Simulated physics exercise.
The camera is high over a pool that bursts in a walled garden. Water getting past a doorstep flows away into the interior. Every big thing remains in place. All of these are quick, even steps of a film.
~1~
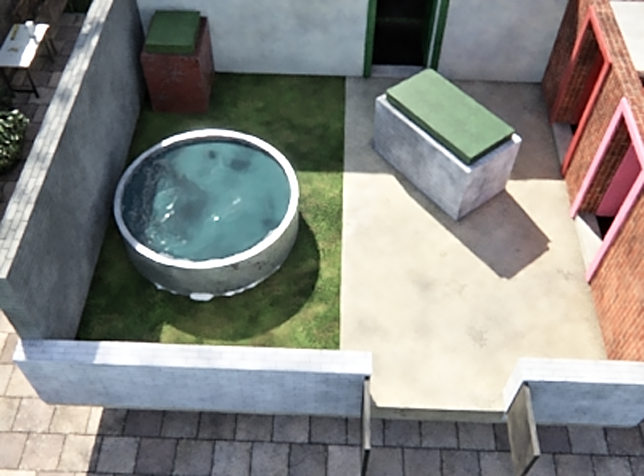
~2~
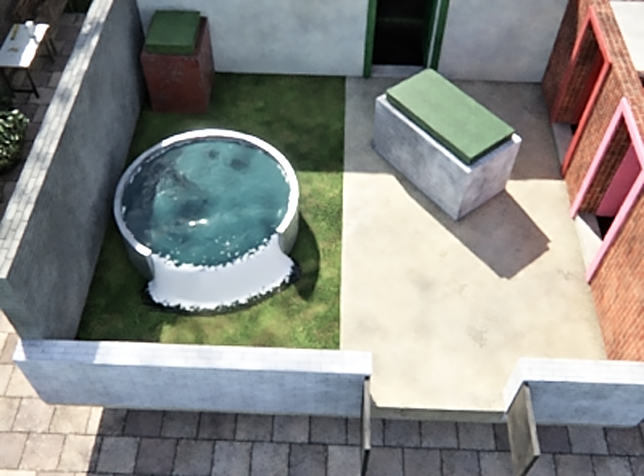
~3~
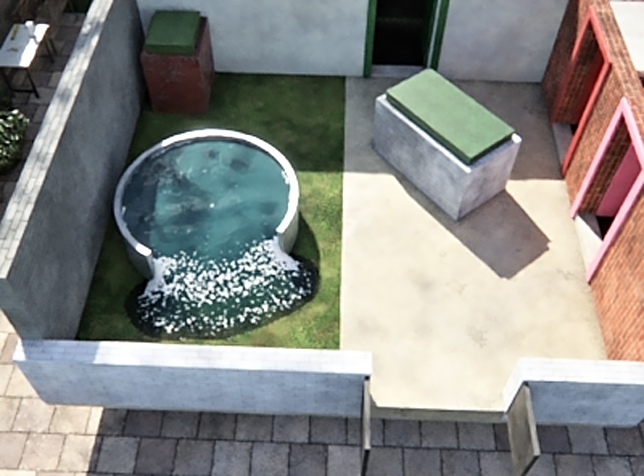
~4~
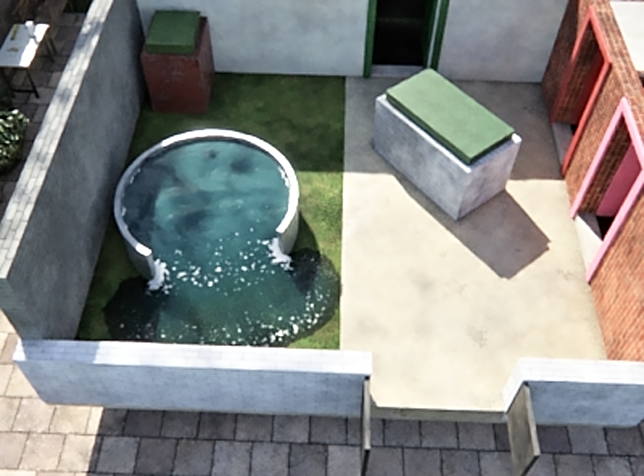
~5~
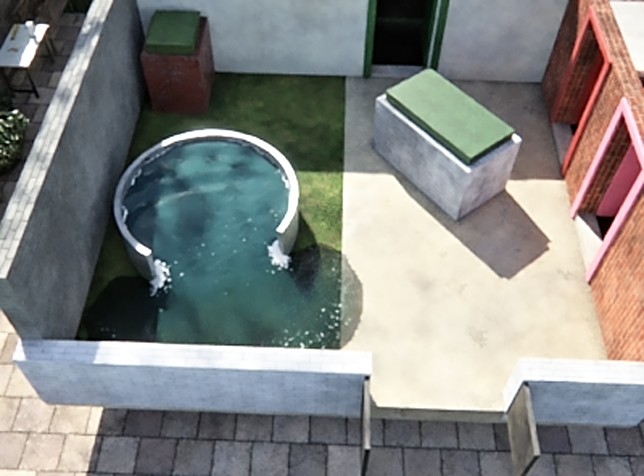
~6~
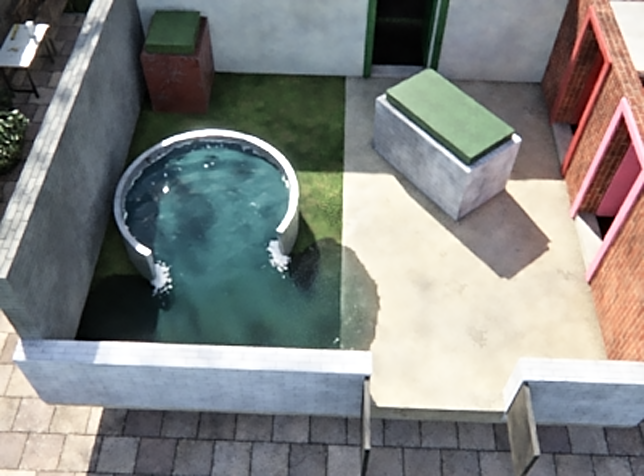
A round, pale-walled pool of blue-green water bursts open at its near side in a walled garden, seen from high above by a still camera. It stands on grass at the left, beside a pale paved area with a green-topped grey block and red-framed brickwork at right. White, foaming water pours through the gap, then spreads darkly over the grass towards the front wall and rightward onto the paving's edge.
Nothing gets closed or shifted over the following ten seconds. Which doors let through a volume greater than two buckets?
Checking each one: The green door lets through less or just two; the pink door lets through less or just two; the red door lets through less or just two.
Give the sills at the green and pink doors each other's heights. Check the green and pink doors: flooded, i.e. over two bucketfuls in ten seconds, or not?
Result - green door never crosses the line, pink door crosses the line.
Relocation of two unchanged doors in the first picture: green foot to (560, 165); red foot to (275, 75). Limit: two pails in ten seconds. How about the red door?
Note: Red door keeps within limits.
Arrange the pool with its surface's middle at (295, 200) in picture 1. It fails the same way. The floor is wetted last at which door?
Looks like the green one.
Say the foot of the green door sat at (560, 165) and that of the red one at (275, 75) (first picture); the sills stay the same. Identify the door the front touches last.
The one in red, I'd say.
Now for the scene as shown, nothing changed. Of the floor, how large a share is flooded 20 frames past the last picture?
That's roughly 50 per cent.
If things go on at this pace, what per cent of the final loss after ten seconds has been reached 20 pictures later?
Around 35 percent.
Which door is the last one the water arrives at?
That's the one in green.
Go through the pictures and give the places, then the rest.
In the first frame, the round pool at (208, 198) is whole and still.
In the second frame, the front is at (296, 270), out from the gap at (222, 283).
In the third frame, water pours out at (222, 284) and has run to (310, 271).
In the fourth frame, the front is at (334, 280), out from the gap at (223, 285).
In the fifth frame, the front is at (348, 332), out from the gap at (223, 285).
In the sixth frame, the front is at (369, 328), out from the gap at (222, 285).
A moment on, water covers 20 % of the floor; the green door not reached, the pink door not reached, the red door not reached.
Next, water covers 30 % of the floor; the green door not reached, the pink door not reached, the red door not reached.
Then, water covers 50 % of the floor; the green door not reached, the pink door wet at the sill, nothing in, the red door not reached.
Later, water covers 80 % of the floor; the green door not reached, the pink door wet at the sill, nothing in, the red door wet at the sill, nothing in.
In the end, water covers 95 % of the floor; the green door wet at the sill, nothing in, the pink door wet at the sill, nothing in, the red door wet at the sill, nothing in.
